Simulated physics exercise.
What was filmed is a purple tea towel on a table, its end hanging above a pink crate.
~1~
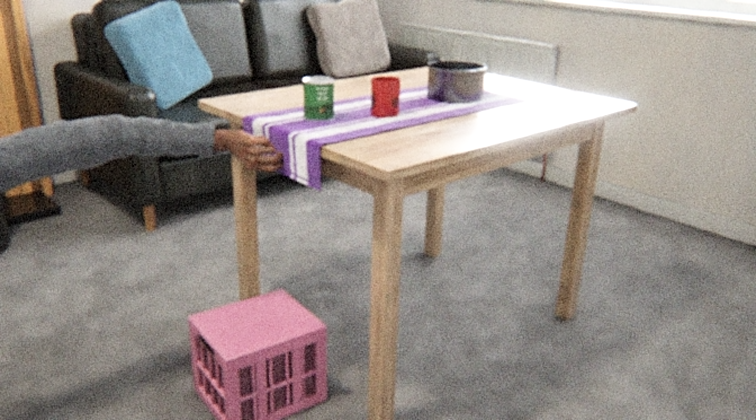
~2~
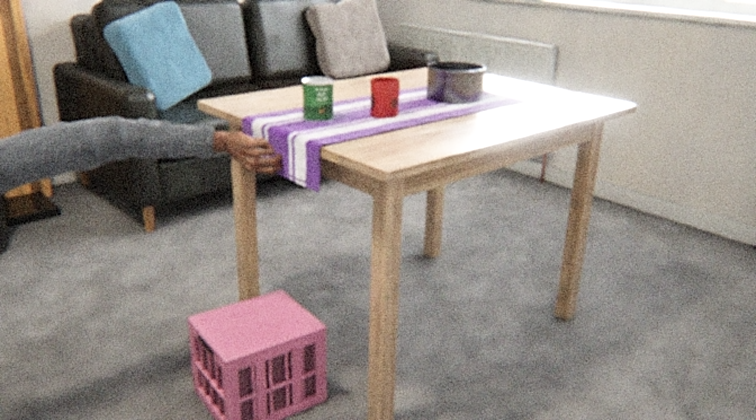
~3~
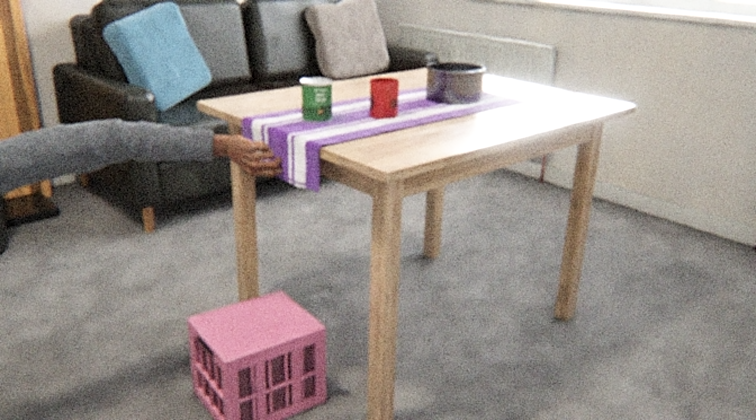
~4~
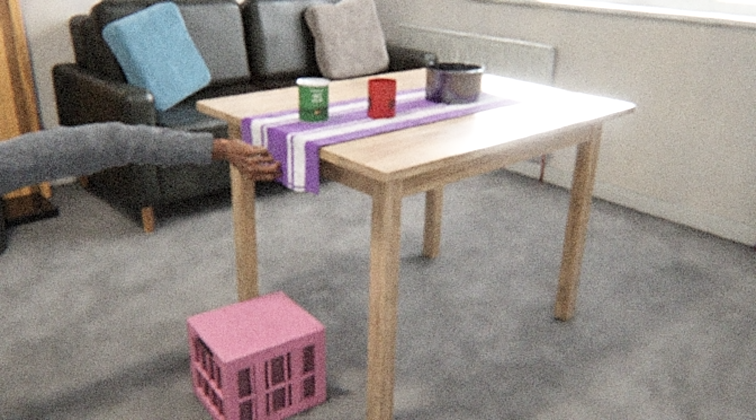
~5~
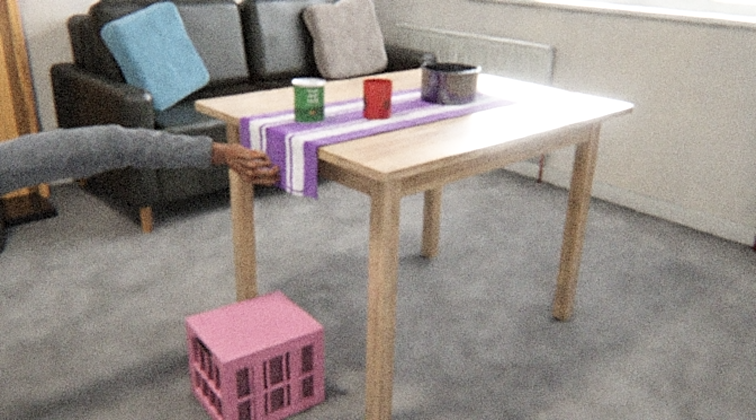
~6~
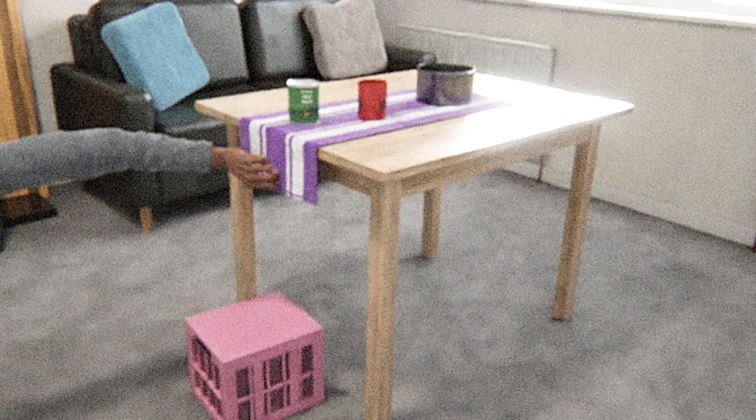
In the video, a hand at the left holds the hanging end of a purple striped cloth on a wooden table and draws it slightly downward, and the green tin, red mug and dark pot shift a little left with it.
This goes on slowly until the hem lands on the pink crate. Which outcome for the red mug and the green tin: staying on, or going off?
Red mug, going off; green tin, going off.
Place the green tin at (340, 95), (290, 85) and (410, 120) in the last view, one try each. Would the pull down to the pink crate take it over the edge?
At the first place it ends up off, at the second it does not leave, and at the third it does not leave.
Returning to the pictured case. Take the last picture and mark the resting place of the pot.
It ends up at pixel (351, 100) in the last view.
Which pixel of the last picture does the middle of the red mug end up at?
End point, last frame: (259, 314).
Then, 1.22 s past the final frame, hem going down; mug carried along near (323, 109); tin down below near (225, 291).
Then, 2.34 s past the final frame, hem going down; mug over the edge; tin down below near (225, 291).
When it is over, hem on the crate; mug down below near (259, 314); tin down below near (225, 292). The red mug goes over the edge and the green tin is carried off the end.
